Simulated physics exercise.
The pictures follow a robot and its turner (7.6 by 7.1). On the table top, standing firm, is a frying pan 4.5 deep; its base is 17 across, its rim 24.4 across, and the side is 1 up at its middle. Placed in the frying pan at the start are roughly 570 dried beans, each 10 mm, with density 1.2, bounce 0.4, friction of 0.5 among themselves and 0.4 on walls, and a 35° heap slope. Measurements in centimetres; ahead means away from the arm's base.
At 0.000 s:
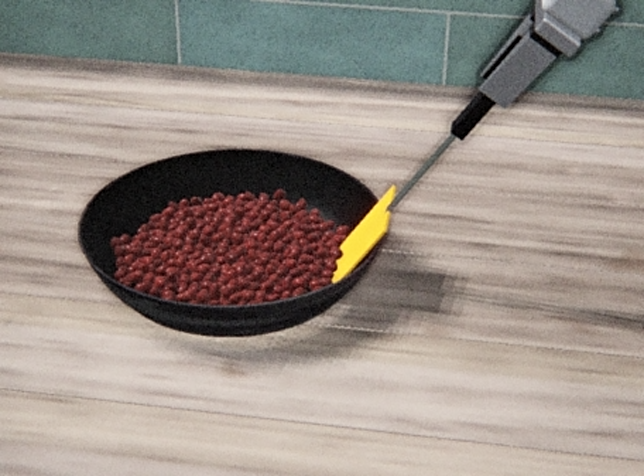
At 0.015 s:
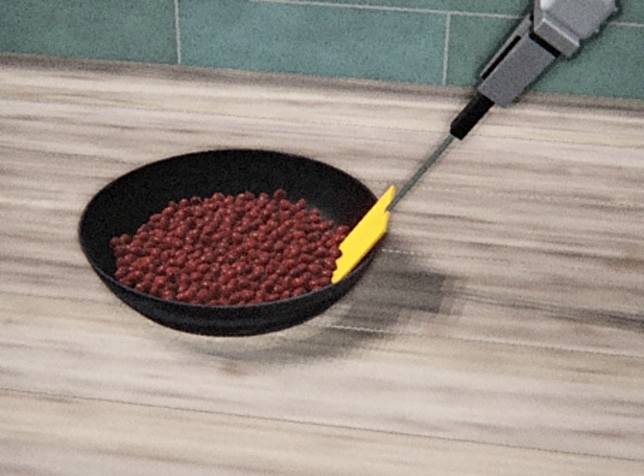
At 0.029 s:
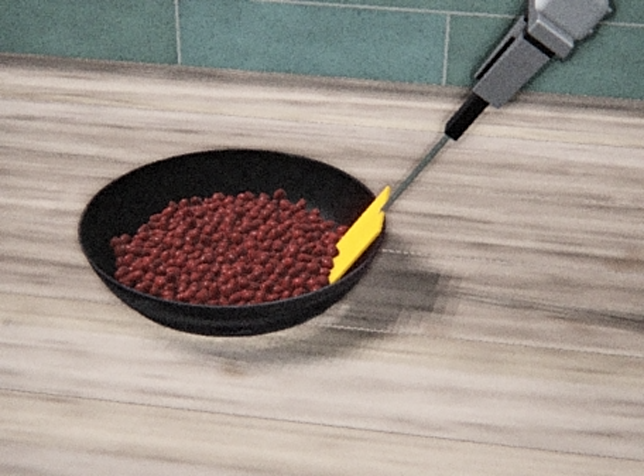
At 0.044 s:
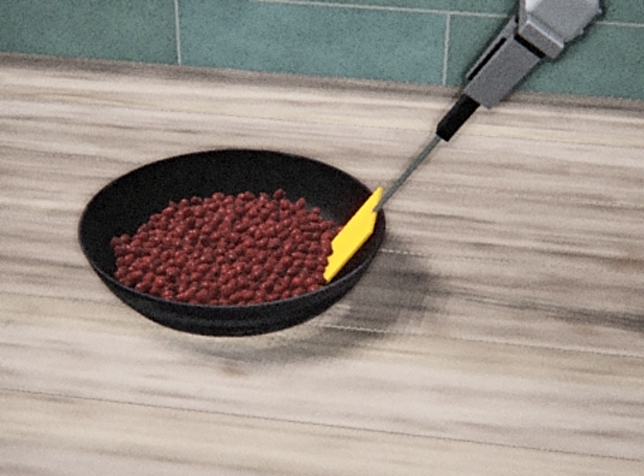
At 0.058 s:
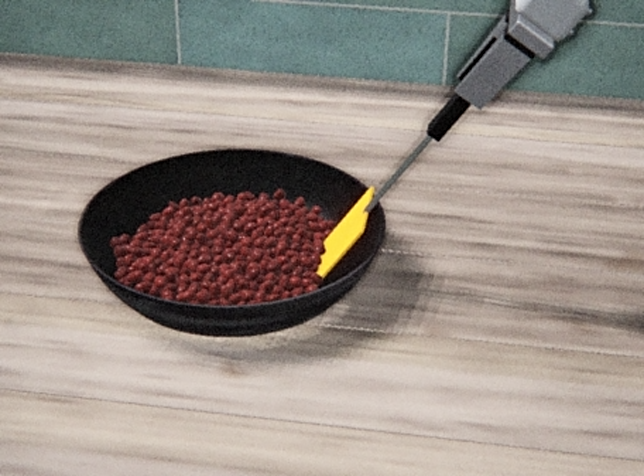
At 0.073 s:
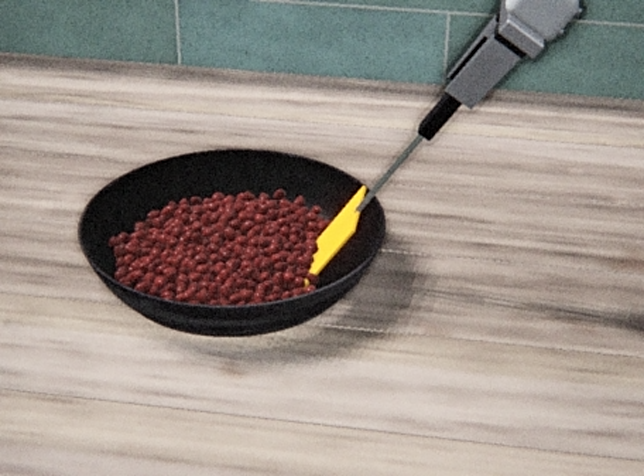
A robot arm slides a yellow turner slightly left through red beans in a black pan.
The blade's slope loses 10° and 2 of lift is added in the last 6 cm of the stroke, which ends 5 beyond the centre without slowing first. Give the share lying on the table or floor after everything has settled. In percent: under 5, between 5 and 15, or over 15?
Under 5 percent.
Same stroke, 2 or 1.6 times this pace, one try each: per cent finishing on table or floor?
Roughly 0 percent for the first try, 0 percent for the second.
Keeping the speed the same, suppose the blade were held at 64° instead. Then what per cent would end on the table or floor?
My guess is close to 0 per cent.
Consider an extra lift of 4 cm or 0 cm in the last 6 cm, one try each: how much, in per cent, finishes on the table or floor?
You'd get some 0 per cent with the first setting and some 0 per cent with the second.
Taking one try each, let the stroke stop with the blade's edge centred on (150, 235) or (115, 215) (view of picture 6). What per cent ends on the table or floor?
About 0 and 25 per cent.
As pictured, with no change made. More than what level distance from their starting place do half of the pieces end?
I'd guess close to 3 centimetres.
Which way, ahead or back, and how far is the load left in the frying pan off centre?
Ahead, by about 4.0 cm.
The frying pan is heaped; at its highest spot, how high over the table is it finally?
It reaches roughly 5.0 cm.
By 0.16 s, sloping 56°, highest piece 3 above the table; 569 in the frying pan.
By 0.25 s, sloping 51°, highest piece 4 above the table; 569 in the frying pan.
By 0.49 s, sloping 46°, highest piece 4 above the table; 569 in the frying pan.
By 1.54 s, sloping 46°, highest piece 4 above the table; 569 in the frying pan.
Final count, 569 in the frying pan. That is 0 % on the table or floor.
